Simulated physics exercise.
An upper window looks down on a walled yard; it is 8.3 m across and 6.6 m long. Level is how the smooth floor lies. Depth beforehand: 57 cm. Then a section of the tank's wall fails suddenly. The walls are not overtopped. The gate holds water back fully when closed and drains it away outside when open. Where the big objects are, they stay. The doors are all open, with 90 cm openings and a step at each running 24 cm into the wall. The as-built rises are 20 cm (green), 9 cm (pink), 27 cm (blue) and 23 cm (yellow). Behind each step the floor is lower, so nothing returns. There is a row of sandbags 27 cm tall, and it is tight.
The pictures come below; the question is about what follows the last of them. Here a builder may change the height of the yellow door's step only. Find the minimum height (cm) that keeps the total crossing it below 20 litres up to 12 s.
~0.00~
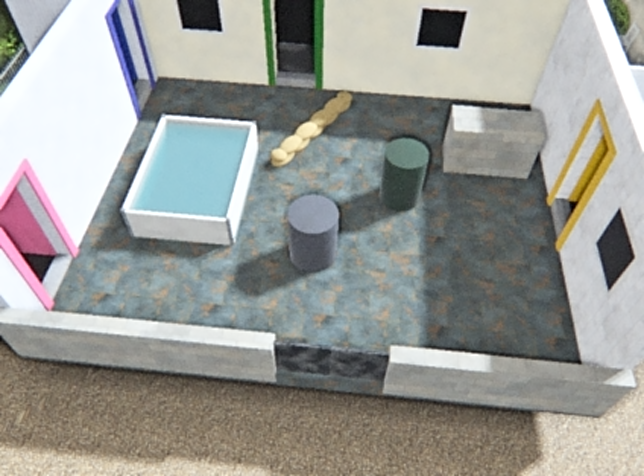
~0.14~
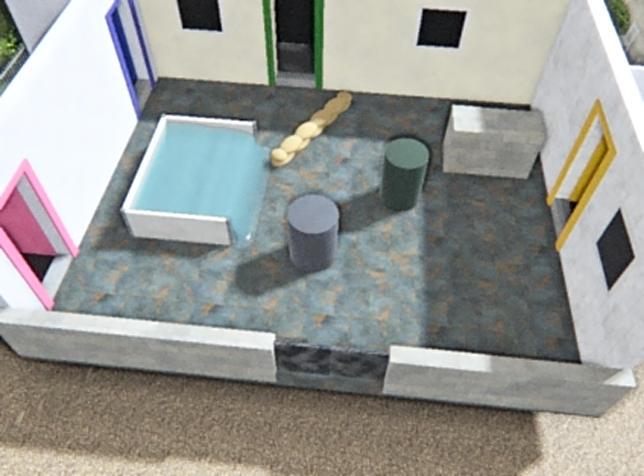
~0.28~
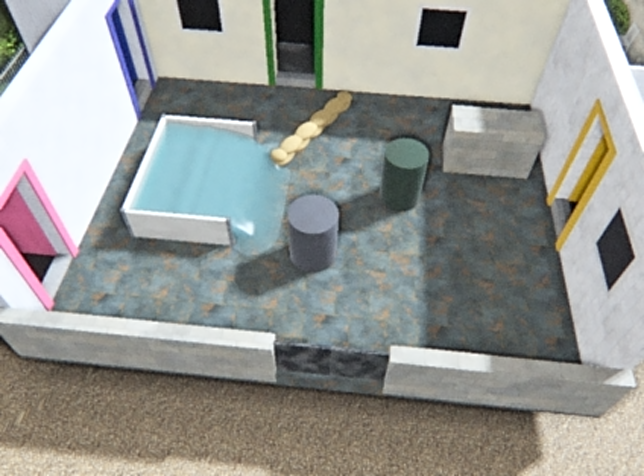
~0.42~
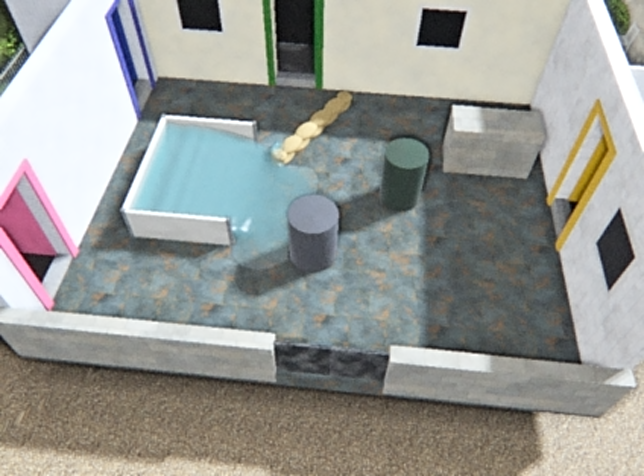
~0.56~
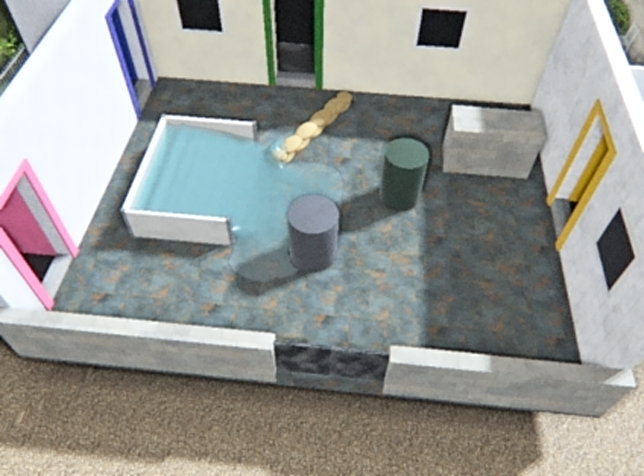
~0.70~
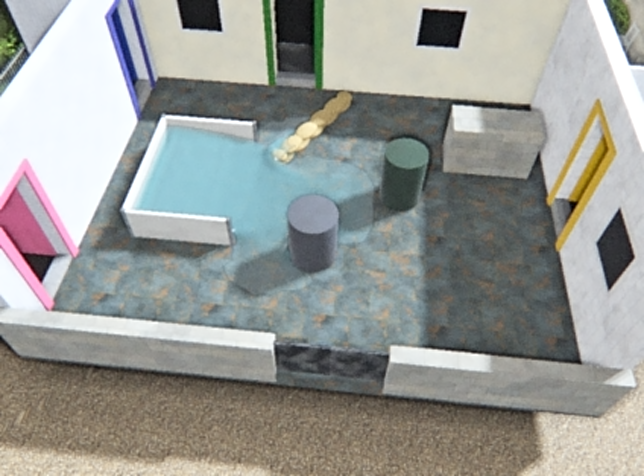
The minimum is roughly 8 cm.
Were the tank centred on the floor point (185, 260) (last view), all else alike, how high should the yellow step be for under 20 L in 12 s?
Near 7.5 cm.
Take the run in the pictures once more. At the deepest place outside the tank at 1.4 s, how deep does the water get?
Roughly 35 cm.
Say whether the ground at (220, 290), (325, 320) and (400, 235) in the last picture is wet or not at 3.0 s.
Status: Submerged / submerged / submerged.
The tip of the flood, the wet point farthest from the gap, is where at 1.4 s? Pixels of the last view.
The farthest wet point is roughly at (495, 232) in the last view.
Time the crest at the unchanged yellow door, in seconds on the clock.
Near 2.6 seconds.
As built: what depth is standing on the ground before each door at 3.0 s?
Depths in cm: Green 12, pink 0, blue 0, yellow 11.
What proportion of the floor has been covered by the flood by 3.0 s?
I'd estimate about 65 percent.
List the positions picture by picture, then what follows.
Still water, 57 cm deep, in the tank at (194, 167); the yellow door at (575, 186) is dry, in the first picture.
Water pours out at (243, 185) and has run 0.3 m, to (248, 242); about 8 cm deep outside, 57 cm at the back, in the second picture.
Water pours out at (243, 187) and has run 0.7 m, to (273, 238); about 12 cm deep outside, 57 cm at the back, in the third picture.
The gap is at (243, 187), the front 1.3 m out at a hidden place; the back of the tank holds 56 cm, in the fourth picture.
The front is at a hidden place, 1.7 m from the gap at (243, 188); 4.1 m2 of floor is wet, 50 cm left at the back, in the fifth picture.
Water pours out at (243, 188) and has run 2.3 m, to (367, 228); about 8 cm deep outside, 49 cm at the back; the yellow door at (575, 186), 5.7 m from the gap, is still 3.4 m from the nearest water, in the sixth picture.
After 1.4 s water covers 25 % of the floor, deepest (35 cm) near (375, 199); it has not reached the yellow door.
After 3.0 s water covers 65 % of the floor, deepest (26 cm) near (587, 392); 11 cm at the yellow door, 0 litres in over its 23 cm step.
After 12.0 s water covers 95 % of the floor, deepest (8 cm) near (397, 136); 5 cm at the yellow door, 0 litres in over its 23 cm step.
At the yellow door as built, the water arrived by 1.9 s and peaked near 11 cm at 2.6 s.
Run again over the same 12 s with other heights there, 35 litres in over 6.5 cm, 11 litres over 9 cm. The limit of 20 litres is kept from about 8 cm up.
